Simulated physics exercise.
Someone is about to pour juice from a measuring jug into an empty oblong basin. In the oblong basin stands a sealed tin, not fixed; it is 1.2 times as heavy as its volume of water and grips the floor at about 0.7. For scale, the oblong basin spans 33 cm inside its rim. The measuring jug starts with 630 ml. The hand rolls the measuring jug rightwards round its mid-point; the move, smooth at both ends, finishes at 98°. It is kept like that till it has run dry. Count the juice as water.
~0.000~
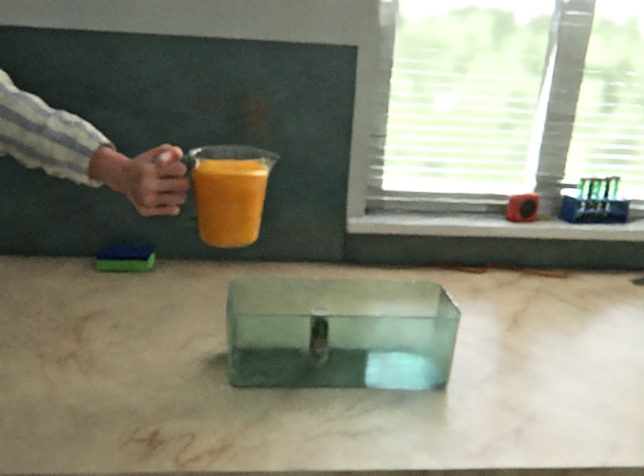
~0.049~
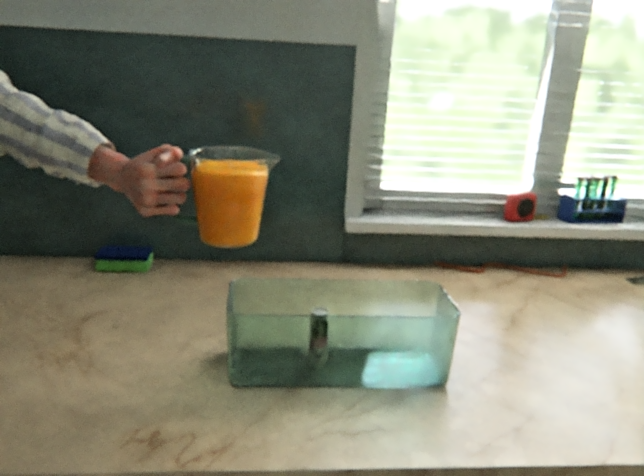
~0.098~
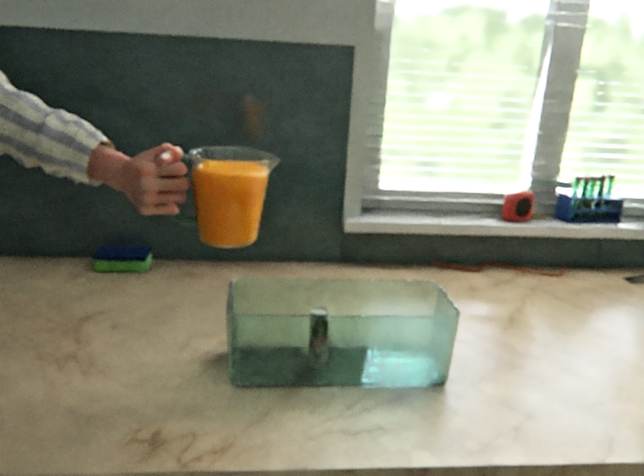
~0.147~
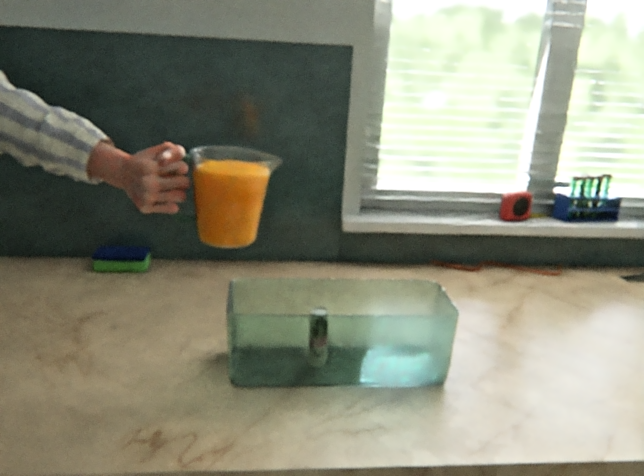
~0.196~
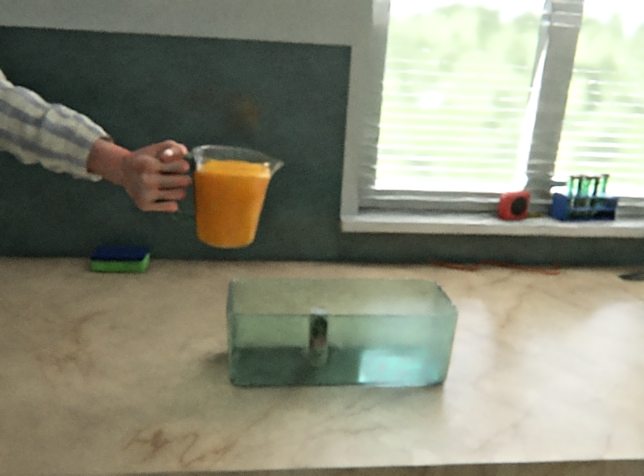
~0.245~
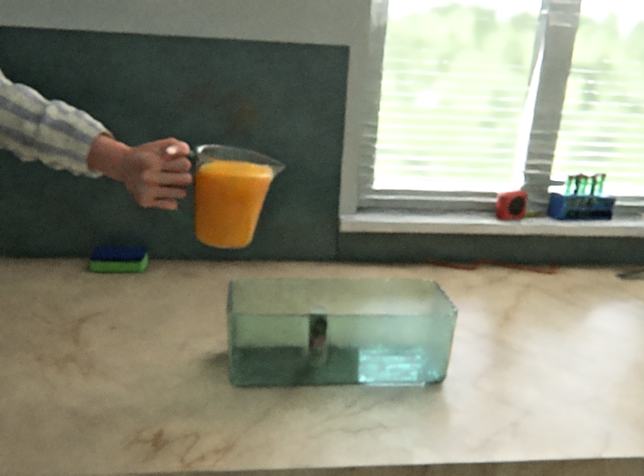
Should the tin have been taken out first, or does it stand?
It topples.
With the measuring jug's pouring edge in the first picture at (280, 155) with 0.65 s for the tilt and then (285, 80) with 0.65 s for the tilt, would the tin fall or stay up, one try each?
First it goes over; then it remains upright.
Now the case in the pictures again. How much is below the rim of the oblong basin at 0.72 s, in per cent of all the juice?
About 3 per cent.
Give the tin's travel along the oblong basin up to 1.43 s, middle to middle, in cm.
About 1 cm.
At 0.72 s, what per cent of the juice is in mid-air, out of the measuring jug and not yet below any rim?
About 14 per cent.
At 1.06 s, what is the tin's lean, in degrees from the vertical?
It is at some 0°.
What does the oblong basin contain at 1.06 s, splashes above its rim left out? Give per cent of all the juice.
About 48 per cent.
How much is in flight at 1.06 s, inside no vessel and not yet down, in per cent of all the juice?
Some 20 per cent.
By 0.72 s the tilt is 56° and 83 per cent is still to pour; the tin stands where it began.
By 1.06 s the tilt is 89° and 34 per cent is still to pour; the tin stands where it began.
By 1.43 s the tilt is 98° and 3 per cent is still to pour; the tin leans 13°.
By 1.82 s the tilt is 98° and 0 per cent is still to pour; the tin lies on its side.
At rest the tin lies on its side.
